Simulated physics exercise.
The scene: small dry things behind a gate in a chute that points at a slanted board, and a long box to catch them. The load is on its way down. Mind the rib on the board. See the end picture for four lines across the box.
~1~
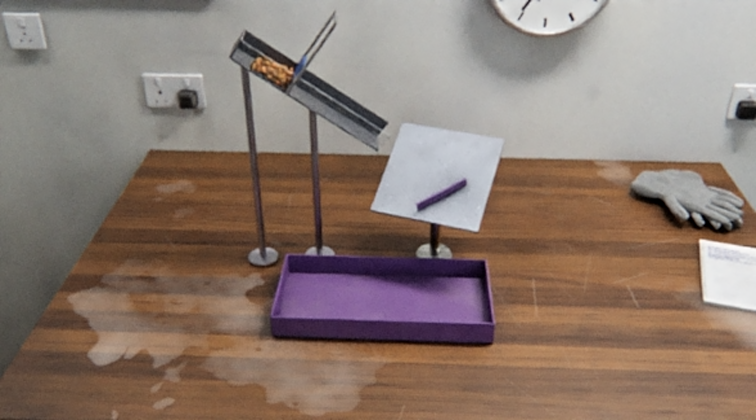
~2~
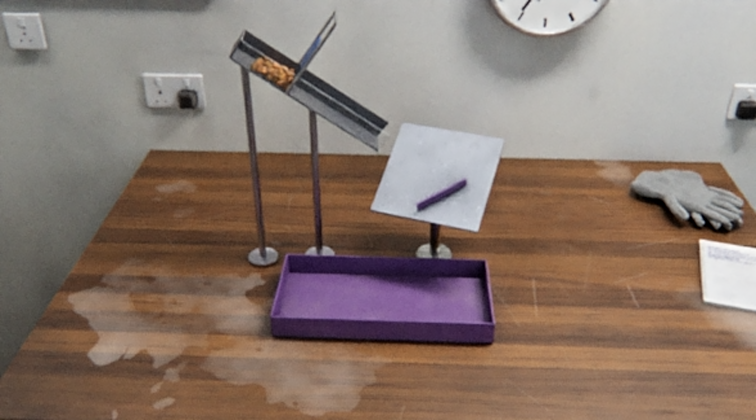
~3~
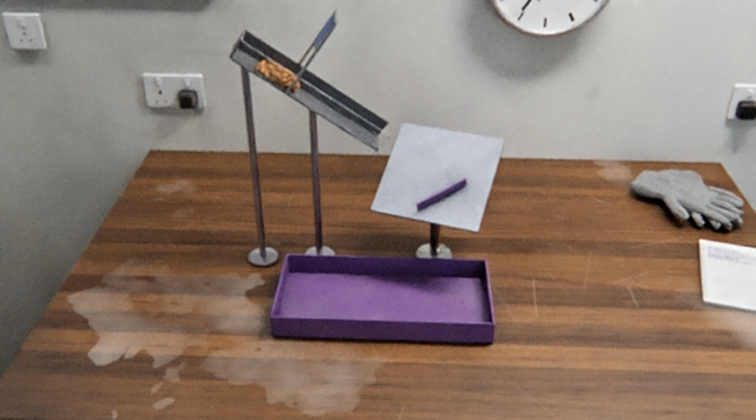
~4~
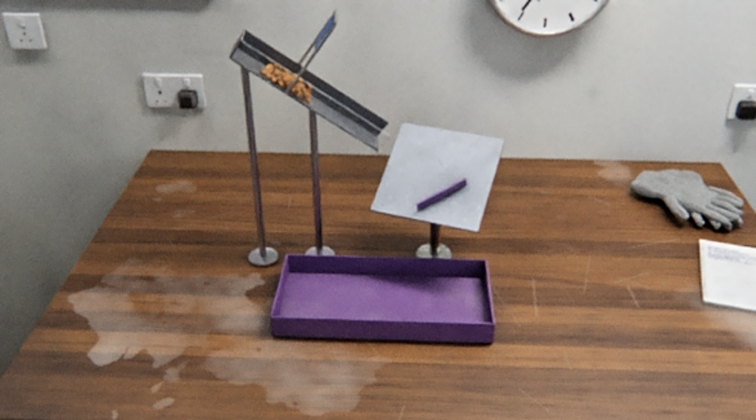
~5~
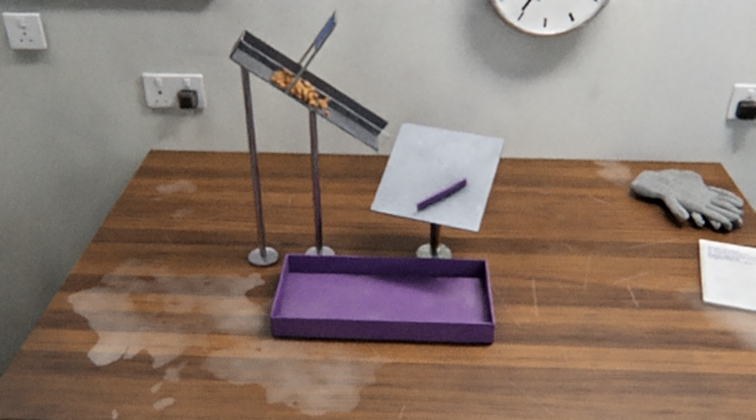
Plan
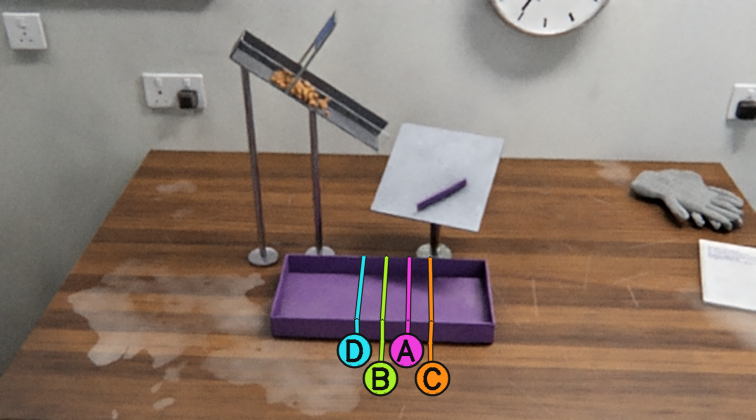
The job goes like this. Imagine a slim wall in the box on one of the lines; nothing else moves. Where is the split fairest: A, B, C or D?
B is best.
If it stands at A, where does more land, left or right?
More lands on the left.
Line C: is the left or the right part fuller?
The left side.
On the marked copy, line A crosses the front rim at (408, 321); line B crosses the front rim at (382, 320); line C crosses the front rim at (431, 322); line D crosses the front rim at (356, 319).
For line A, of what is caught, nearly all on the left of the divider, a small part on the right.
For line B, of what is caught, about a third on the left of the divider, about two thirds on the right.
For line C, of what is caught, nearly all on the left of the divider, a stray few on the right.
For line D, of what is caught, a stray few on the left of the divider, nearly all on the right.
